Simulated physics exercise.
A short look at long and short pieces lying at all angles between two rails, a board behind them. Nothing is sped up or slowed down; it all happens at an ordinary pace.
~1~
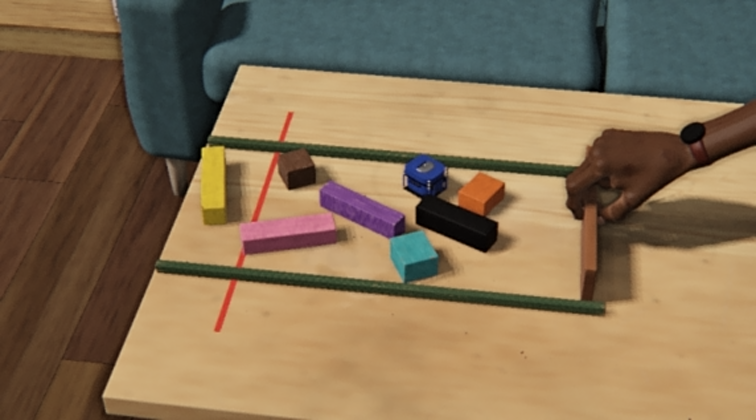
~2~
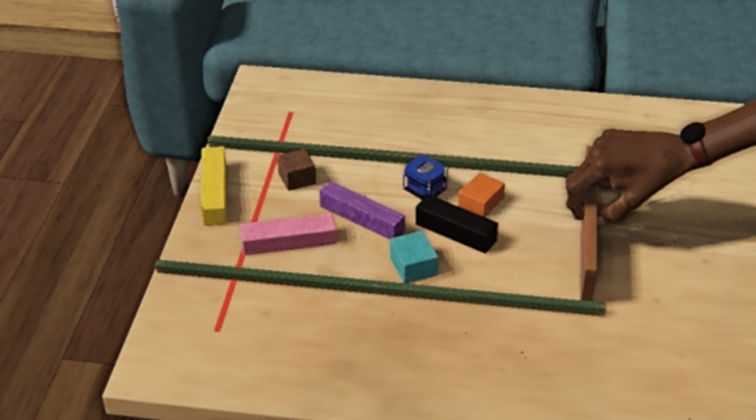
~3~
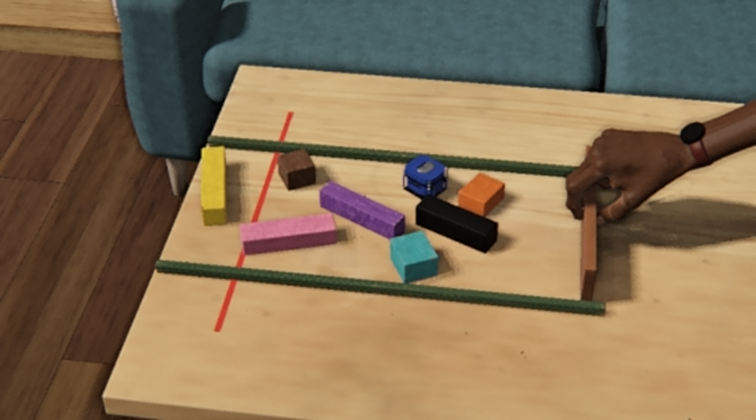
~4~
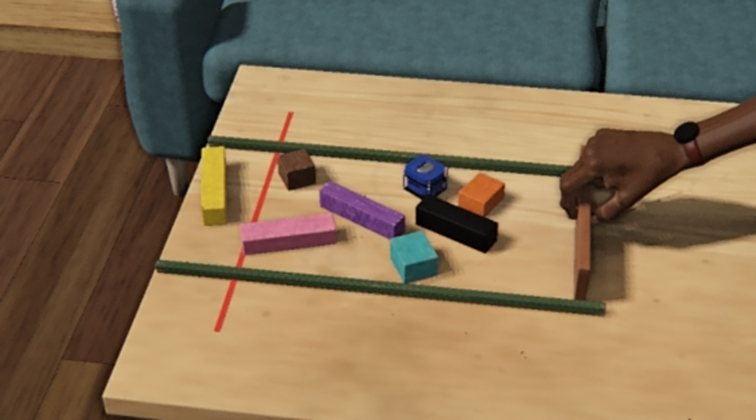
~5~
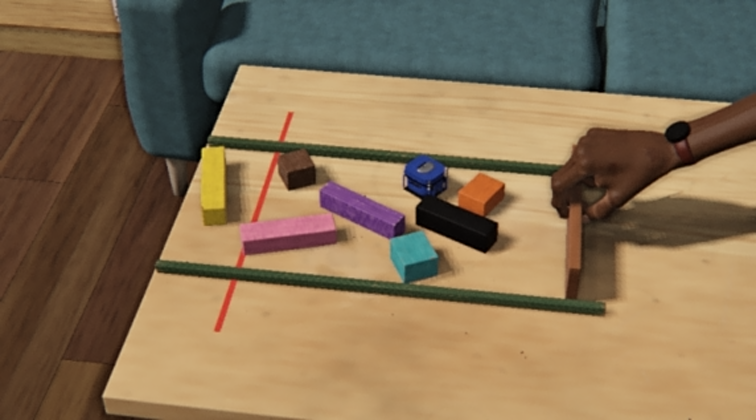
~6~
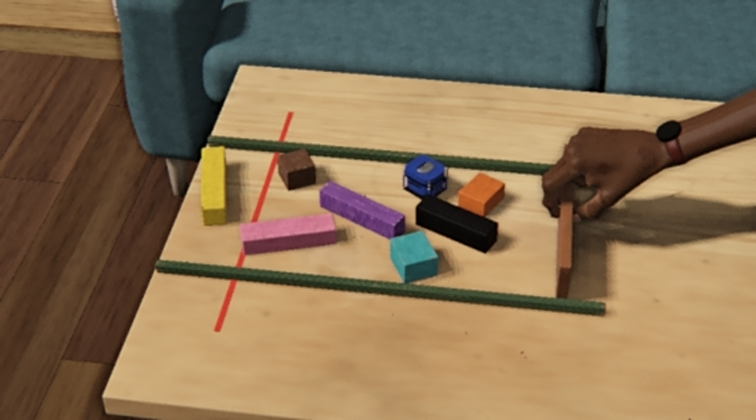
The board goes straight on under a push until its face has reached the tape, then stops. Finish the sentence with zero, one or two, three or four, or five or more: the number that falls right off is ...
The number that falls right off is one or two.
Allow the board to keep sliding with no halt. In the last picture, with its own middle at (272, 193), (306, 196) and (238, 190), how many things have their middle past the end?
Over the end: 1, 0, 2.
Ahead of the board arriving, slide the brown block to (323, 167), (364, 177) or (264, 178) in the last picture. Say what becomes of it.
Place by place, it survives; does not fall; does not fall.
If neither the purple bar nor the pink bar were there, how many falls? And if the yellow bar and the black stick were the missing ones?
Fallen: 0, and 1 in the other try.
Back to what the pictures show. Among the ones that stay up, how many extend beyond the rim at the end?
1.
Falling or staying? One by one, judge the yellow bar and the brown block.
At the finish the yellow bar goes down and the brown block stays put.
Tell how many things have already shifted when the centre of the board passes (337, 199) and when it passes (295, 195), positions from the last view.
That gives 7 for the first and 8 for the second.
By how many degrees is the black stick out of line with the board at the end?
Roughly 45° out of line.
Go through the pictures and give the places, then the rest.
Yellow bar (214, 185); brown block (297, 170); pink bar (288, 234); board (589, 222); tape (258, 210), in the first frame.
Brown block (297, 170); turquoise block (414, 257), in the second frame.
Pink bar (288, 234); black stick (456, 224), in the third frame.
Yellow bar (214, 186); orange block (482, 195), in the fourth frame.
Brown block (297, 170); board (574, 220), in the fifth frame.
Yellow bar (214, 186); brown block (297, 170); pink bar (288, 234); board (565, 219); tape (258, 210), in the sixth frame.
A little later, none off yet; yellow bar at rest near (214, 186); brown block at rest near (297, 170); pink bar at rest near (288, 234).
When it is over, the number that fall off is one or two; down, pink bar and yellow bar.
